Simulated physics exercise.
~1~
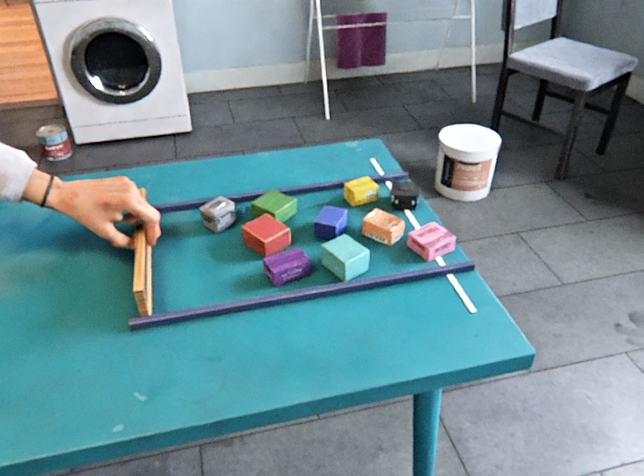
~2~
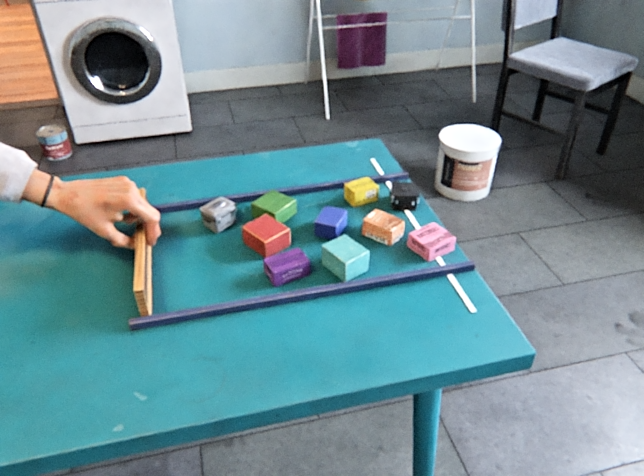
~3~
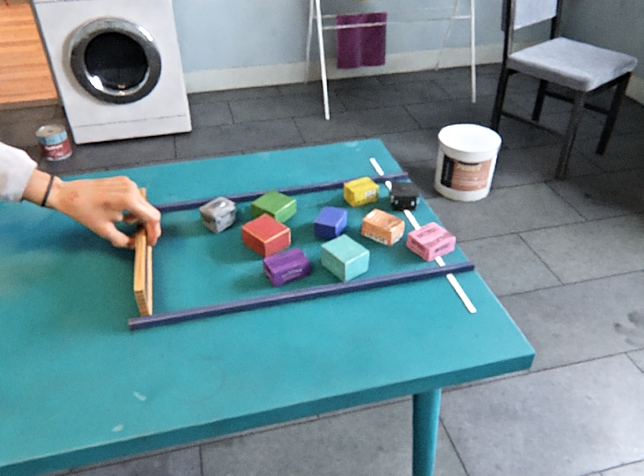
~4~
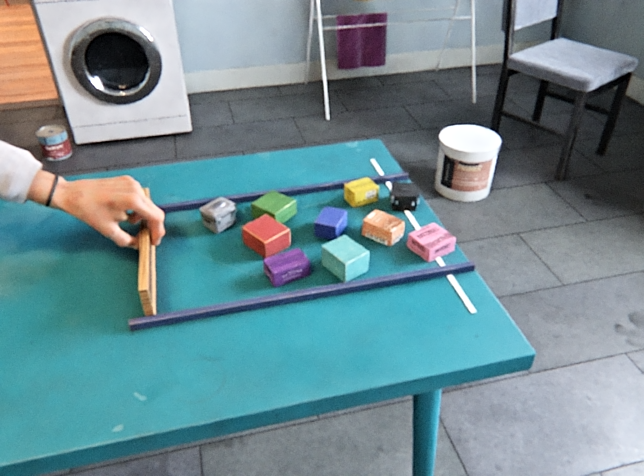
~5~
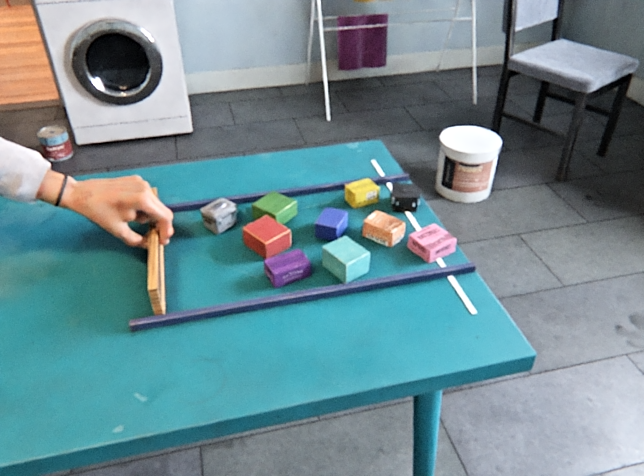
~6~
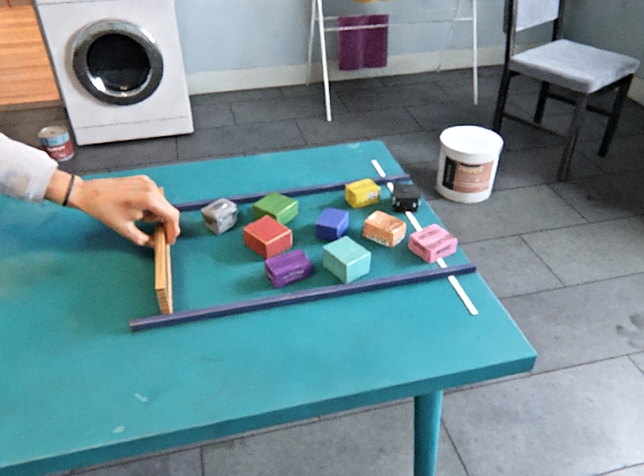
A hand slides a wooden board slightly right between dark rails on a turquoise table, while the colourful blocks ahead stay still.
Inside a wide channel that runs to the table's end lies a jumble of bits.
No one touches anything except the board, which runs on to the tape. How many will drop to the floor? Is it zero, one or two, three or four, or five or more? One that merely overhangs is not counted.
It is five or more.
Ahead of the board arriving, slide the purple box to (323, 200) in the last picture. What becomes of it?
From that start, the object then does not stay.
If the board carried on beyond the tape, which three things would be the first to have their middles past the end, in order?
They are the pink box, then the yellow box, then the black case.
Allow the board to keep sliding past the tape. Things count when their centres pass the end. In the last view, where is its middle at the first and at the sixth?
The first puts it near (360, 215), the next near (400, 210).
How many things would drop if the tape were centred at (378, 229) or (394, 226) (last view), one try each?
The first try gives 2, the second gives 3.
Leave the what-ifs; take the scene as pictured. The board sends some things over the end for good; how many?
That totals 7.
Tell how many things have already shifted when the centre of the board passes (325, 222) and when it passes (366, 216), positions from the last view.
8 by the first point, 10 by the second.
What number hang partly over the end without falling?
Expected count: 3.
A little later, none off yet; black case at rest near (406, 198); pink box at rest near (433, 243); orange box at rest near (385, 229).
Next, none off yet; black case at rest near (406, 198); pink box moving near (439, 242); orange box shifted a little near (401, 230).
When it is over, the number that fall off is five or more; down, green block, turquoise block, blue block, yellow box, orange box, pink box and black case.
